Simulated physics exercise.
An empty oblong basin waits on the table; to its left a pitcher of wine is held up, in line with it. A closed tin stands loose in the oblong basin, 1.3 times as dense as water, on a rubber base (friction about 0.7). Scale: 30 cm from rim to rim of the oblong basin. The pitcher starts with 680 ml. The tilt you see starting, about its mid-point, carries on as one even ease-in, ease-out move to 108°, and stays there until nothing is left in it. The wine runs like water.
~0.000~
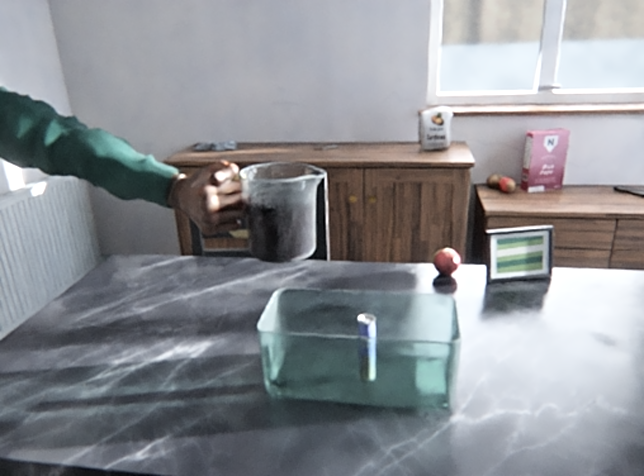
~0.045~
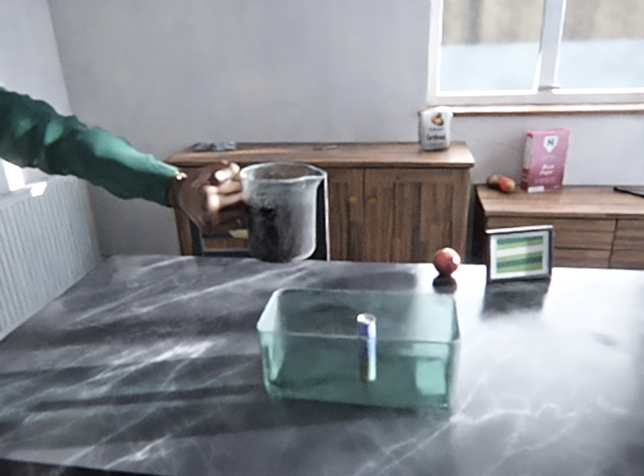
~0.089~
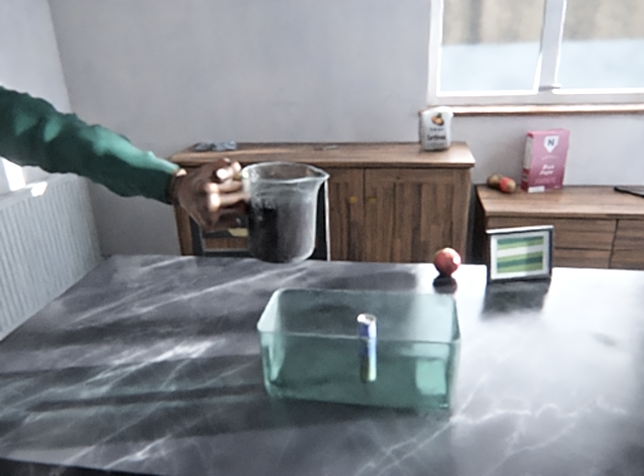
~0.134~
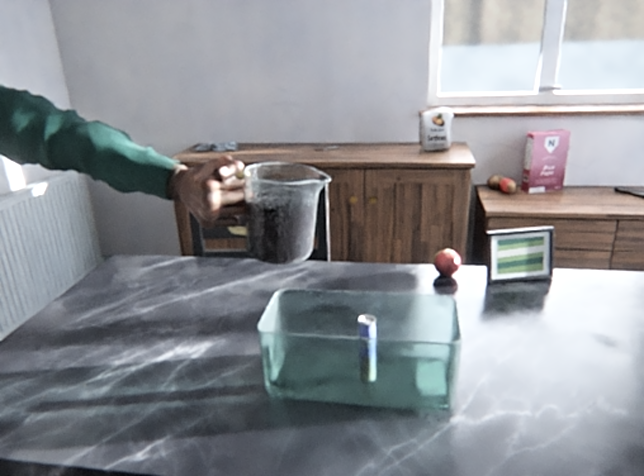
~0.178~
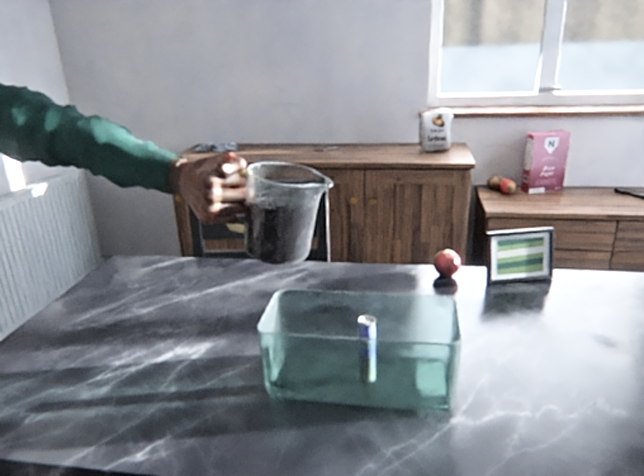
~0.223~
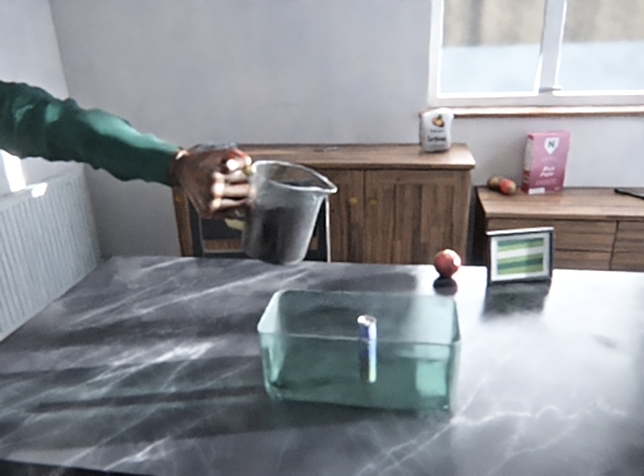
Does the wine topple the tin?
It topples.
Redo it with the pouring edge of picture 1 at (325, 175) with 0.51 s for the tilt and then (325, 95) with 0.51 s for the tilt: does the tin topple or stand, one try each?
First it goes over; then it remains upright.
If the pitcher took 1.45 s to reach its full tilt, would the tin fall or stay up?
The tin goes over.
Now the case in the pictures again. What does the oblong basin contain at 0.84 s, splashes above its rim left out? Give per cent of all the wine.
Some 50 per cent.
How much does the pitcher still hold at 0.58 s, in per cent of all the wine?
Near 84 in a hundred.
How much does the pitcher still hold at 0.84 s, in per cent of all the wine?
Near 24 in a hundred.
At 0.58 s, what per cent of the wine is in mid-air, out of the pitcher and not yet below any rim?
About 16 per cent.
After 0.58 s the tilt is 76° and 84 per cent is still to pour; the tin stands where it began.
After 0.84 s the tilt is 106° and 24 per cent is still to pour; the tin stands where it began.
After 1.11 s the tilt is 108° and 1 per cent is still to pour; the tin leans 36°.
After 1.41 s the tilt is 108° and 0 per cent is still to pour; the tin lies on its side.
In the end the tin lies on its side.
